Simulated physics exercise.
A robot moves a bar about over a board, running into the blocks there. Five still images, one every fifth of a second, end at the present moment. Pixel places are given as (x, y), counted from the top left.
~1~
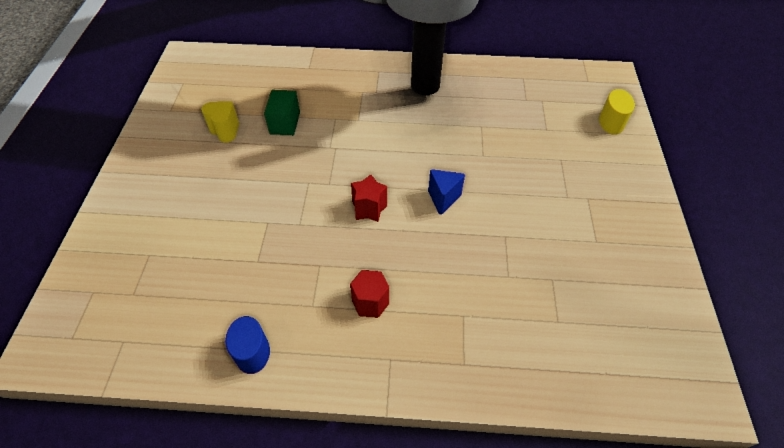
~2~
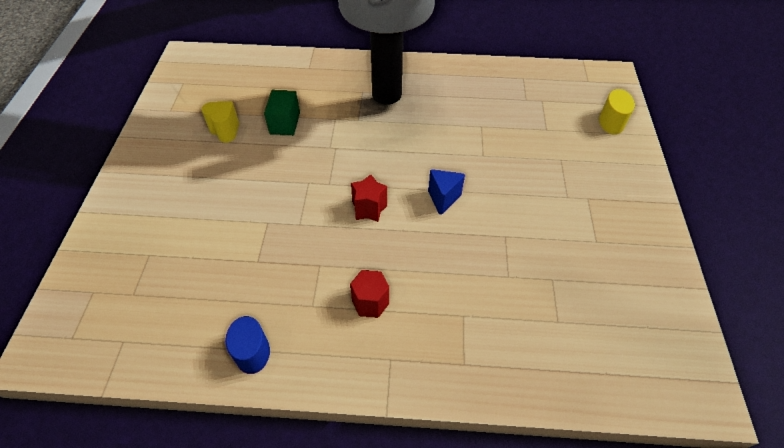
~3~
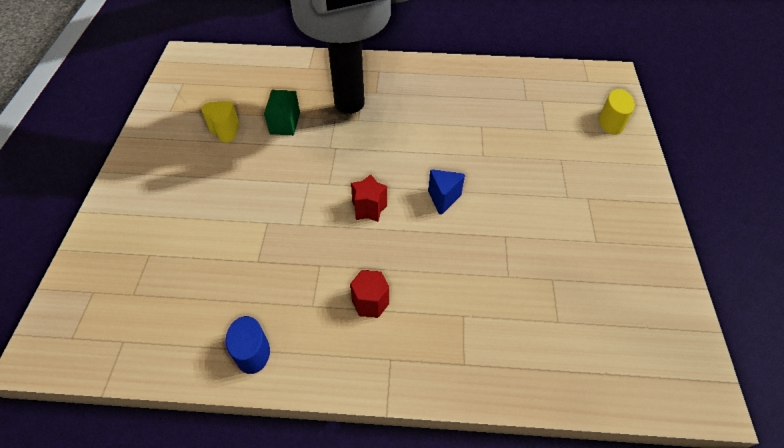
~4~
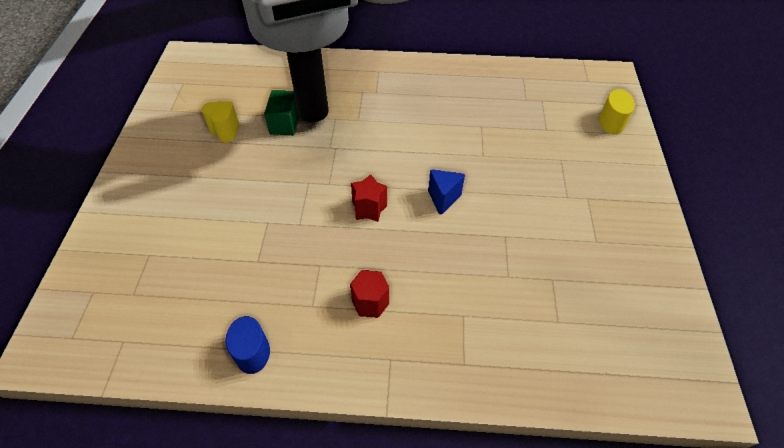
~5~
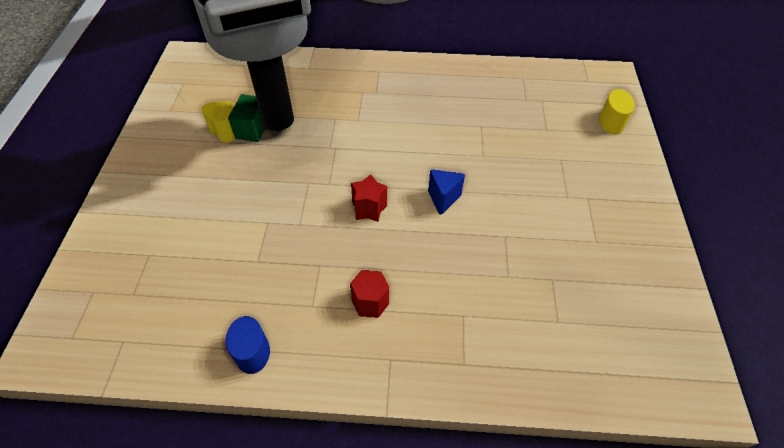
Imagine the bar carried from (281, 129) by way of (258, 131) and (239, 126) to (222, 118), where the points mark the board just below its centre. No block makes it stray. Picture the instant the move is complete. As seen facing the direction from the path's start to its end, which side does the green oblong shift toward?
The answer is left.
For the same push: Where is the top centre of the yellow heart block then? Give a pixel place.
In the picture, it is at (162, 117).
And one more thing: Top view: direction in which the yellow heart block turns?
Counter-clockwise, from overhead.
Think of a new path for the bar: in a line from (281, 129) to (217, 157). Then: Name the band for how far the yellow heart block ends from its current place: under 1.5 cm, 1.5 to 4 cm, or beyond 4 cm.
More than 4 cm.
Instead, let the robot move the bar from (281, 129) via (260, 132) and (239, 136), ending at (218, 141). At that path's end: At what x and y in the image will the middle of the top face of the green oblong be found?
That would be at about pixel (181, 116).
On the path given first. Halfway along, bar at (245, 121); yellow heart block at (184, 113); green oblong at (212, 108).
At the end, bar at (219, 109); yellow heart block at (162, 117), turned 35° anticlockwise; green oblong at (184, 103), turned 45° anticlockwise.
